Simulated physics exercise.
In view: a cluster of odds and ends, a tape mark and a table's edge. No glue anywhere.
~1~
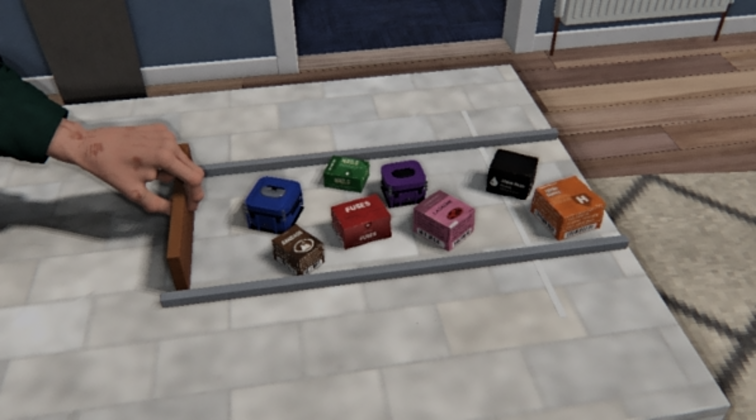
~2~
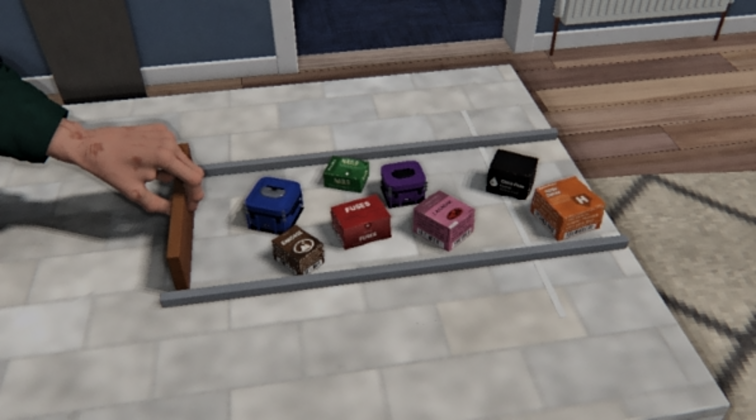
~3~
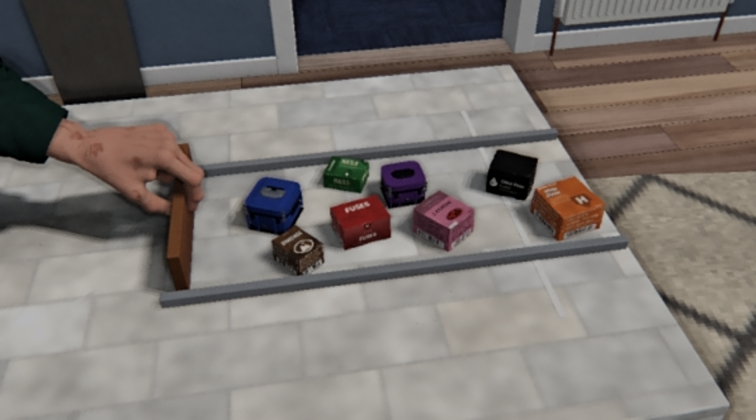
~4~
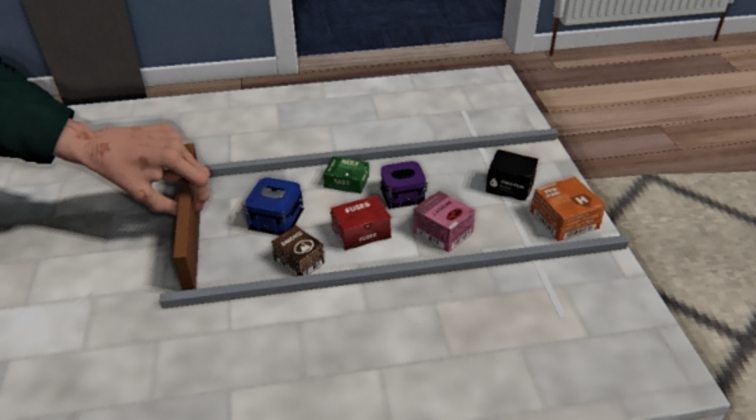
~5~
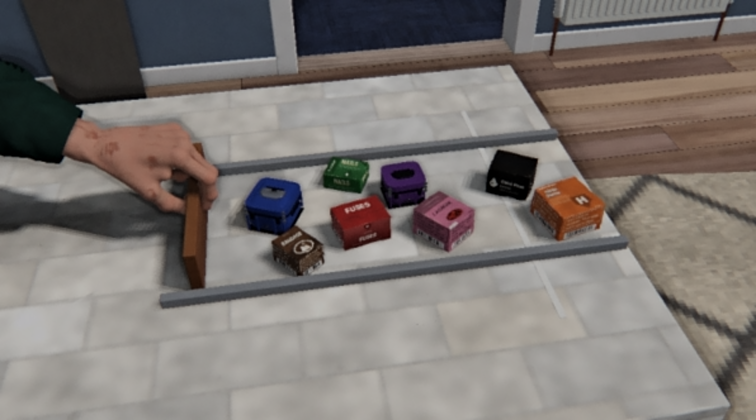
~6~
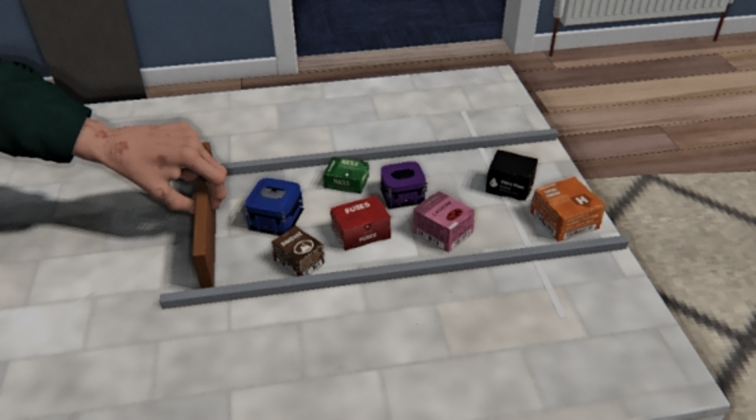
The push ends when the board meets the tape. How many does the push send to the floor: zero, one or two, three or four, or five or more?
In the end the number that fall off is one or two.
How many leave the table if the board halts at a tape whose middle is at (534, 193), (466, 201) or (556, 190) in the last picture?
It would be 3, 0 and 4.
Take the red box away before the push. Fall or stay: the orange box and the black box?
The orange box comes down, the black box drops off.
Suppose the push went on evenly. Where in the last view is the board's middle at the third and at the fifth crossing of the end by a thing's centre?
Near (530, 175) and (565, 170).
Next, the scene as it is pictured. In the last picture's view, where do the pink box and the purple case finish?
Near (577, 220) and (556, 165).
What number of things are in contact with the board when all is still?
It touches 4.
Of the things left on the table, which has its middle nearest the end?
It is the purple case.
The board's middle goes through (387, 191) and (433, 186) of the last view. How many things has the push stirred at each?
6 and 7.
Early on, none off yet; orange box at rest near (567, 209); black box at rest near (512, 176); pink box at rest near (444, 221).
A while later, none off yet; orange box at rest near (567, 209); black box moving near (518, 174); pink box travelled about its own width near (491, 228).
Finally, the number that fall off is one or two; lost, black box and orange box.
